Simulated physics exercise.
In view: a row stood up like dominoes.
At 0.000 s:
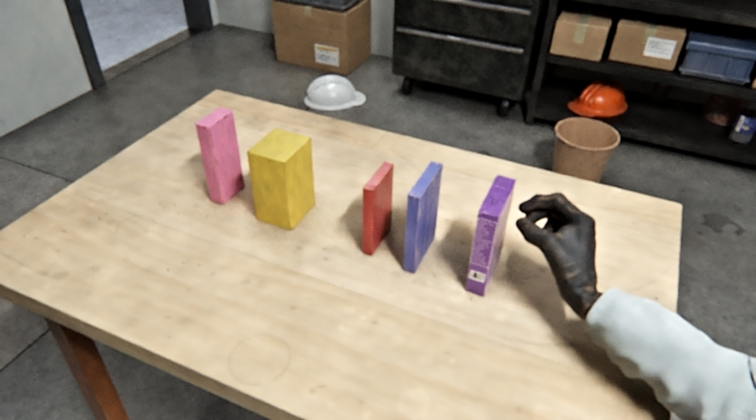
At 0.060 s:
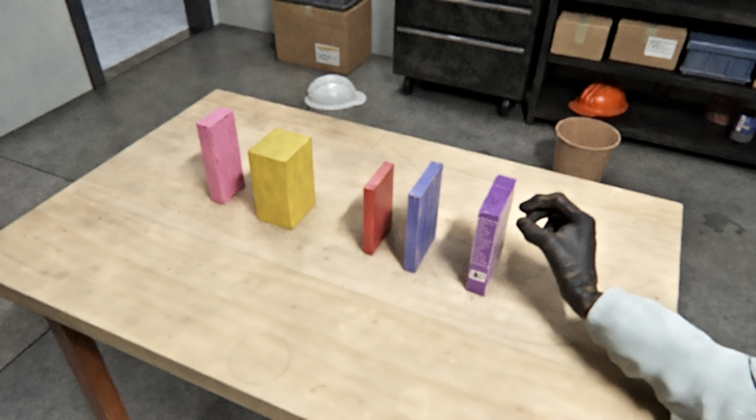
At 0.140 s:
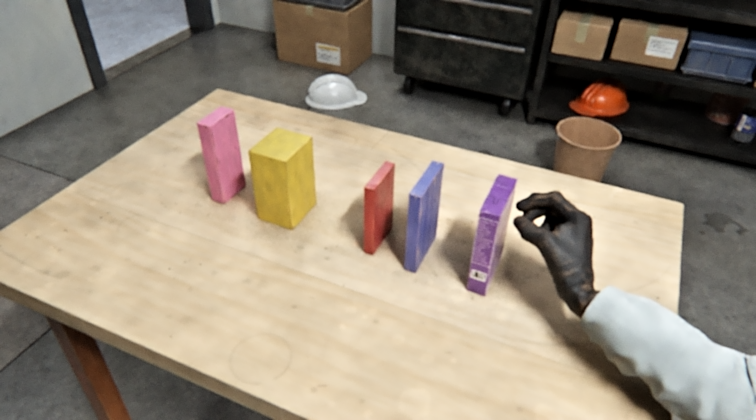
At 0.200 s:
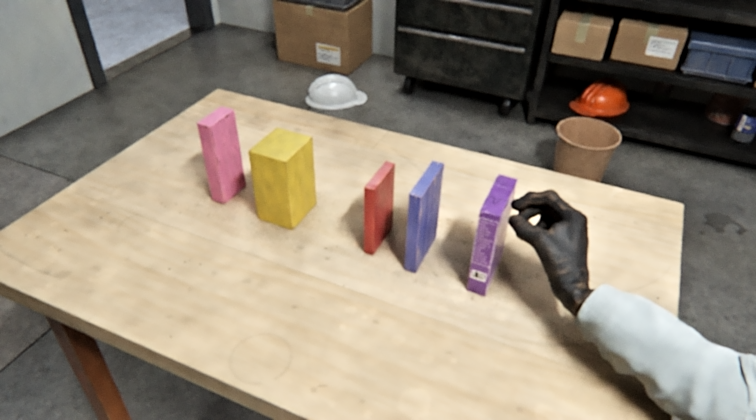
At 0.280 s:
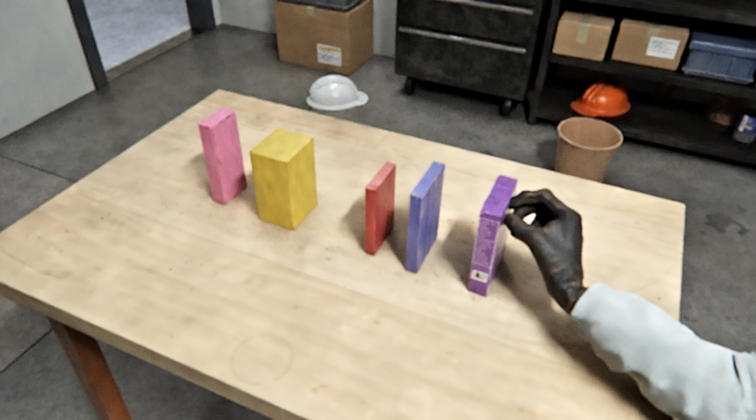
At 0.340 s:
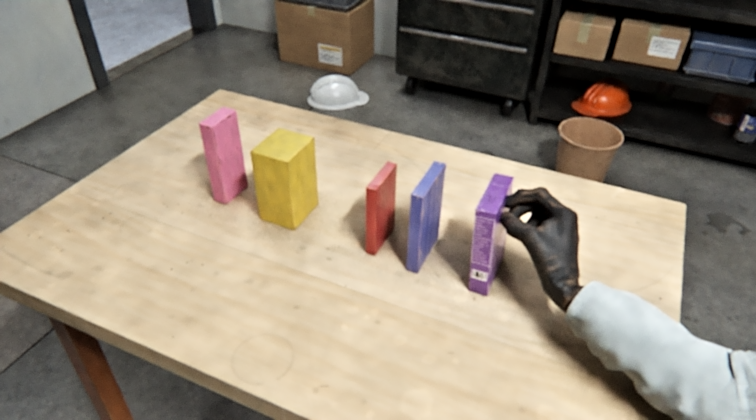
A gloved dark hand in a pale sleeve hovers at the right of a light wooden table, seen from above at an angle in a workshop-like room with boxes, shelves and hard hats behind. Standing upright from left to right are pink, yellow, red, blue and purple blocks. The hand edges left to touch the purple one's upper part, which leans very slightly left, while the others stay still.
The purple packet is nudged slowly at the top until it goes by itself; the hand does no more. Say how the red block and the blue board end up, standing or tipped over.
The red block tips over and the blue board tips over.
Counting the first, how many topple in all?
In all, 3.
After 0.84 s, purple packet 40° over; blue board tipped 9° from how it was near (419, 215).
After 1.14 s, purple packet 74° over; blue board tipped 67° from how it was near (380, 222); red block tipped 60° from how it was near (347, 211).
After 1.34 s, purple packet 78° over; blue board on its side near (373, 225); red block on its side near (338, 223).
At rest (3.6 s), tipped over on the table, blue board and red block; yellow block in place. Seen from the same camera at the end, red block near (338, 223), blue board near (373, 225).
